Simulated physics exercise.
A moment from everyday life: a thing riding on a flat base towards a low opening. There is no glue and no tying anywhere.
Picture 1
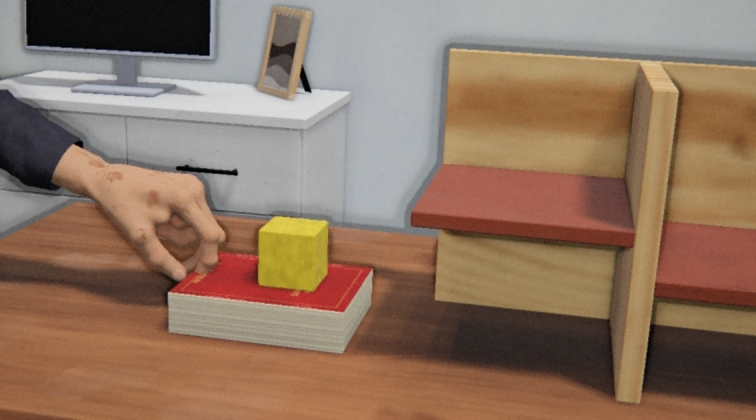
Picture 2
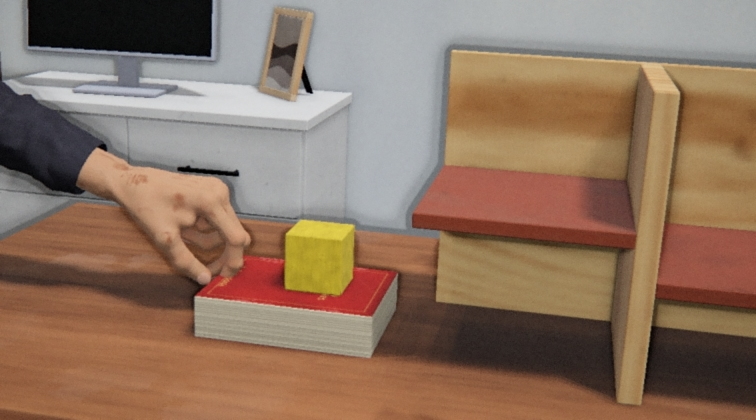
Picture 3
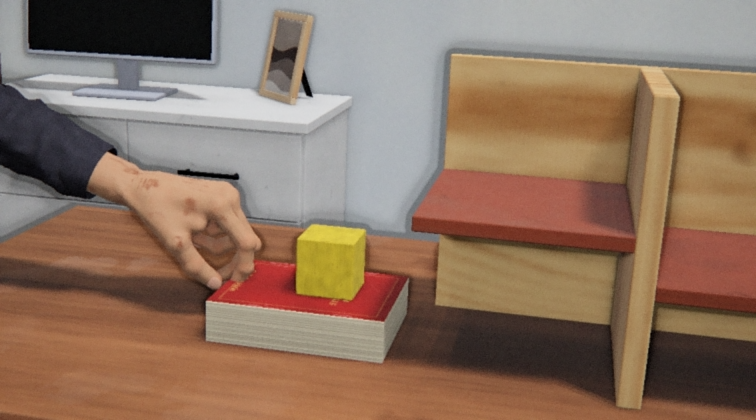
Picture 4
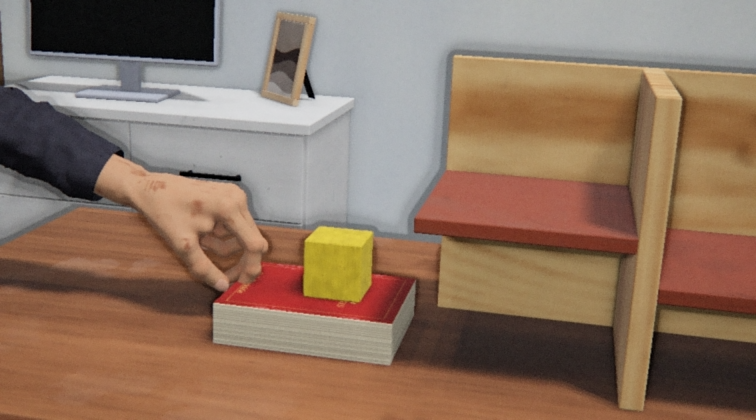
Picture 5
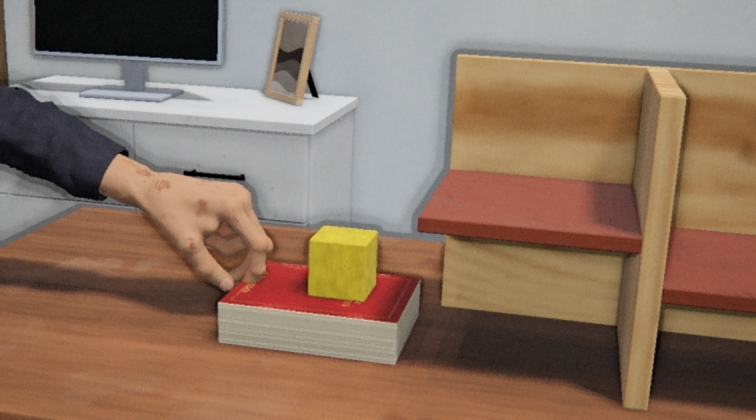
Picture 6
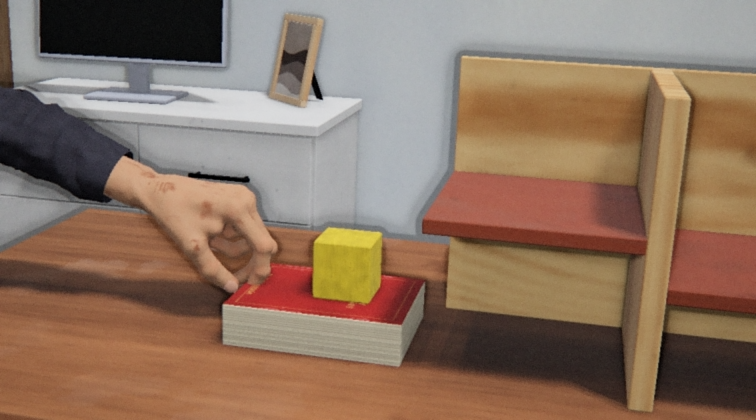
On a wooden tabletop, a hand slides a red book carrying a yellow block a short way right, slowing near a wooden shelf.
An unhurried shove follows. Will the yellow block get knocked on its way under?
It fits.
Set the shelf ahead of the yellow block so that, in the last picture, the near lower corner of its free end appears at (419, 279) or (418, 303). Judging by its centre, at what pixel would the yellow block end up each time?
Somewhere near (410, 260), and then near (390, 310).
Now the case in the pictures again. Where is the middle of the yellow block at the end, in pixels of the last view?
You'll find it close to (541, 286).
Then, 0.70 s later than the last frame, yellow block riding along near (404, 272).
Then, 1.24 s later than the last frame, yellow block riding along near (475, 280).
When it is over, the yellow block passes below, near (541, 287).
